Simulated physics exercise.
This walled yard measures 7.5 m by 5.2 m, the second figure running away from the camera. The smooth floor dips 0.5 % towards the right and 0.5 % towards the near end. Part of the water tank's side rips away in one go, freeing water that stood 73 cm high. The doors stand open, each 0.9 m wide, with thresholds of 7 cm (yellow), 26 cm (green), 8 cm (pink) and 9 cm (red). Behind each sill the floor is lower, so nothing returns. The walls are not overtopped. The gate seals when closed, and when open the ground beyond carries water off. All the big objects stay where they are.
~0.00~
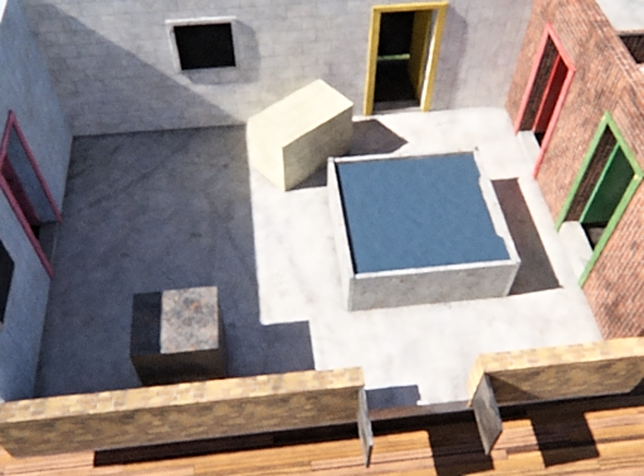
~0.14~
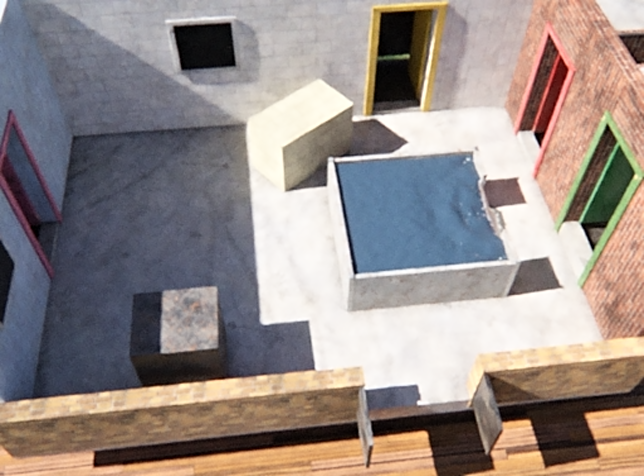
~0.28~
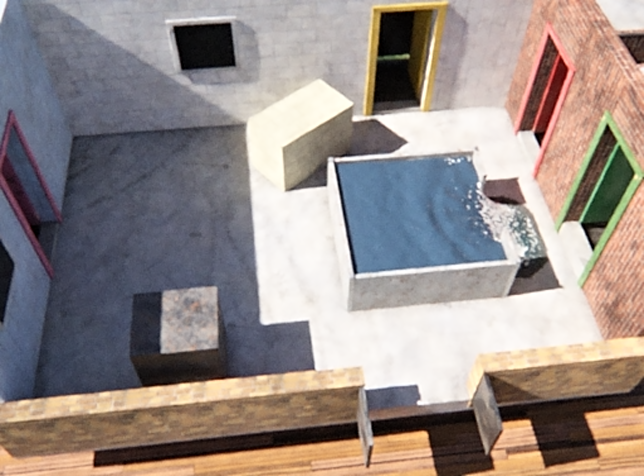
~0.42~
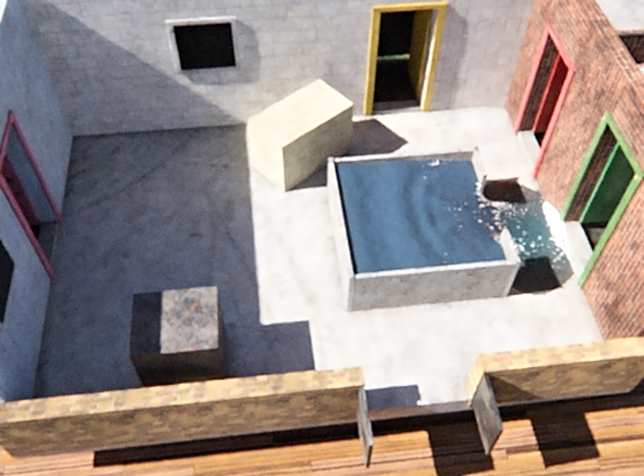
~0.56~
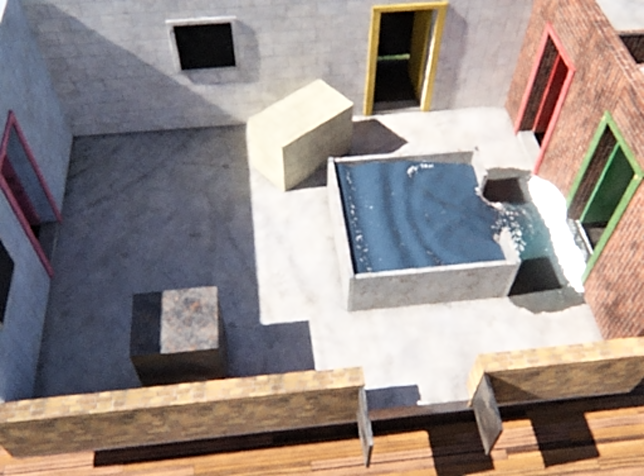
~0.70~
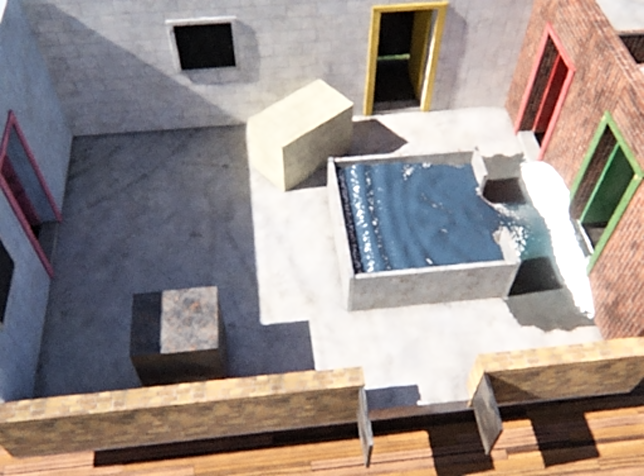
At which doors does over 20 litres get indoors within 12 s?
Within that time: At the yellow door it goes over the limit; at the green door it exceeds the limit; at the pink door it does not reach the limit; at the red door it goes over the limit.
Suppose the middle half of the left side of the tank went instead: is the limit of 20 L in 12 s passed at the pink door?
Then: Pink past it.
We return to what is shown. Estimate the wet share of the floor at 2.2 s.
Near 30 per cent is wet.
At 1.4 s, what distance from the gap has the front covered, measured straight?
Some 3.0 m out.
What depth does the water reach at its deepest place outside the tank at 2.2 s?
Up to some 46 cm.
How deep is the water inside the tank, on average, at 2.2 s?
Roughly 42 cm on average.
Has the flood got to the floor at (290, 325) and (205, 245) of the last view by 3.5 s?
In turn: Flooded, still dry.
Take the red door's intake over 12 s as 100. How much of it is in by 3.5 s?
Some 30 per cent by then.
After 1.4 s water covers 15 % of the floor and is deepest (54 cm) near (549, 228); yellow door not reached, green door 47 cm at the sill, 78 L in, pink door not reached, red door 15 cm at the sill, 2 L in.
After 2.2 s water covers 30 % of the floor and is deepest (46 cm) near (549, 228); yellow door 10 cm at the sill, 0 L in, green door 41 cm at the sill, 170 L in, pink door not reached, red door 14 cm at the sill, 12 L in.
After 3.5 s water covers 50 % of the floor and is deepest (34 cm) near (549, 228); yellow door 11 cm at the sill, 14 L in, green door 31 cm at the sill, 217 L in, pink door not reached, red door 11 cm at the sill, 21 L in.
After 7.0 s water covers 90 % of the floor and is deepest (22 cm) near (500, 110); yellow door 10 cm at the sill, 39 L in, green door 18 cm at the sill, 231 L in, pink door 8 cm at the sill, 0 L in, red door 11 cm at the sill, 26 L in.
After 12.0 s water covers 100 % of the floor and is deepest (13 cm) near (594, 368); yellow door 9 cm at the sill, 66 L in, green door 11 cm at the sill, 231 L in, pink door 8 cm at the sill, 3 L in, red door 10 cm at the sill, 66 L in.
